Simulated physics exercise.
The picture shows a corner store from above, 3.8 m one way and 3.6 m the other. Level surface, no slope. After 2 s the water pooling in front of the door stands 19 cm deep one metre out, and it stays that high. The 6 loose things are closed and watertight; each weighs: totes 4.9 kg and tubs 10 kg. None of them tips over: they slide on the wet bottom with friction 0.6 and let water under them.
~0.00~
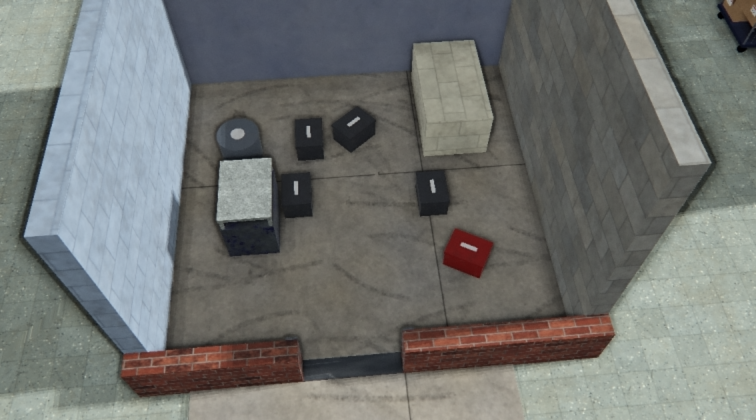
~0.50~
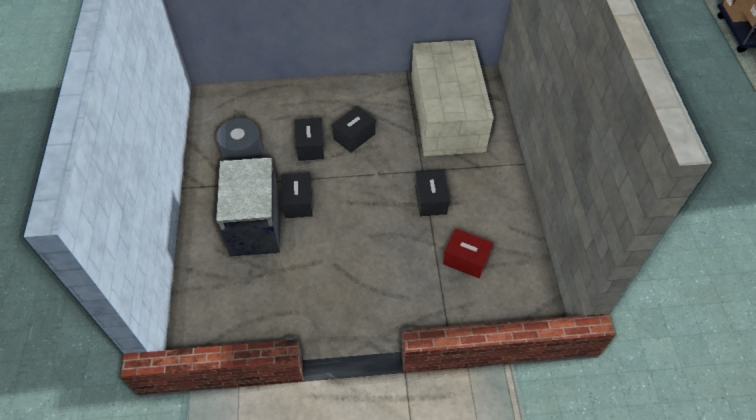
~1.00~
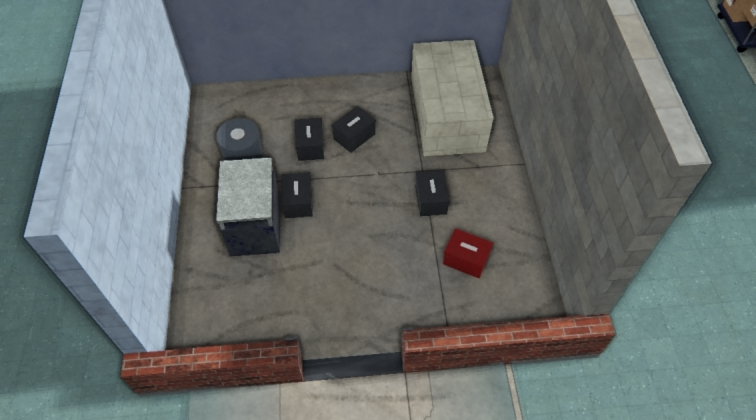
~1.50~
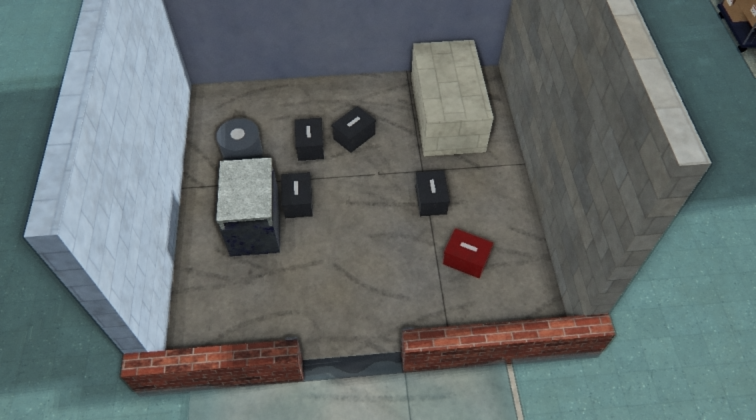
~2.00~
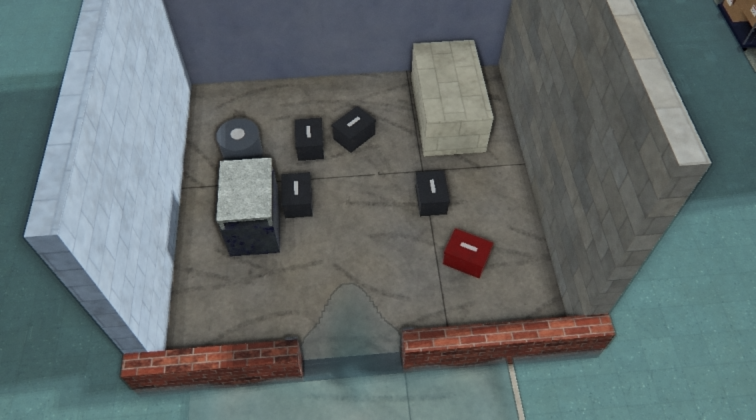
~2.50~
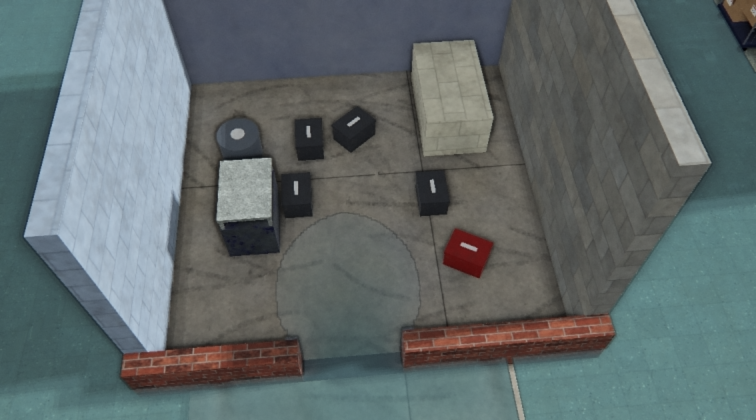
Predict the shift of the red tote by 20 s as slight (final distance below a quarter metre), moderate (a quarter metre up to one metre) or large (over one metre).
Shifts a bit.
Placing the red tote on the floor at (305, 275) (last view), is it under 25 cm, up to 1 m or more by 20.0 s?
Short answer, it is taken a long way.
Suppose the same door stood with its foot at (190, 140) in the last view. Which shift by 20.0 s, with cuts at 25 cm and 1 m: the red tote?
With that change, the red tote is swept well off.
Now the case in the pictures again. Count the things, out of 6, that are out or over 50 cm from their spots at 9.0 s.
By then the count is 4.
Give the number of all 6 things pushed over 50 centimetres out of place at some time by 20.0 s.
The answer here is 5.
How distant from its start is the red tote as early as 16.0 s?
Around 10 cm from the start by that time.
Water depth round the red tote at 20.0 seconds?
Depth: About 10 cm.
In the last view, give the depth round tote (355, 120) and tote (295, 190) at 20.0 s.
First about 17 cm, second about 13 cm.
After 4.0 s the red tote is near (469, 247), 0.0 m from its start, aground; 1 afloat.
After 9.0 s the red tote is near (474, 238), 0.1 m from its start, afloat; 5 afloat.
After 16.0 s the red tote is near (477, 243), 0.1 m from its start, afloat; 6 afloat.
After 20.0 s the red tote is near (457, 205), 0.5 m from its start, afloat; 6 afloat.
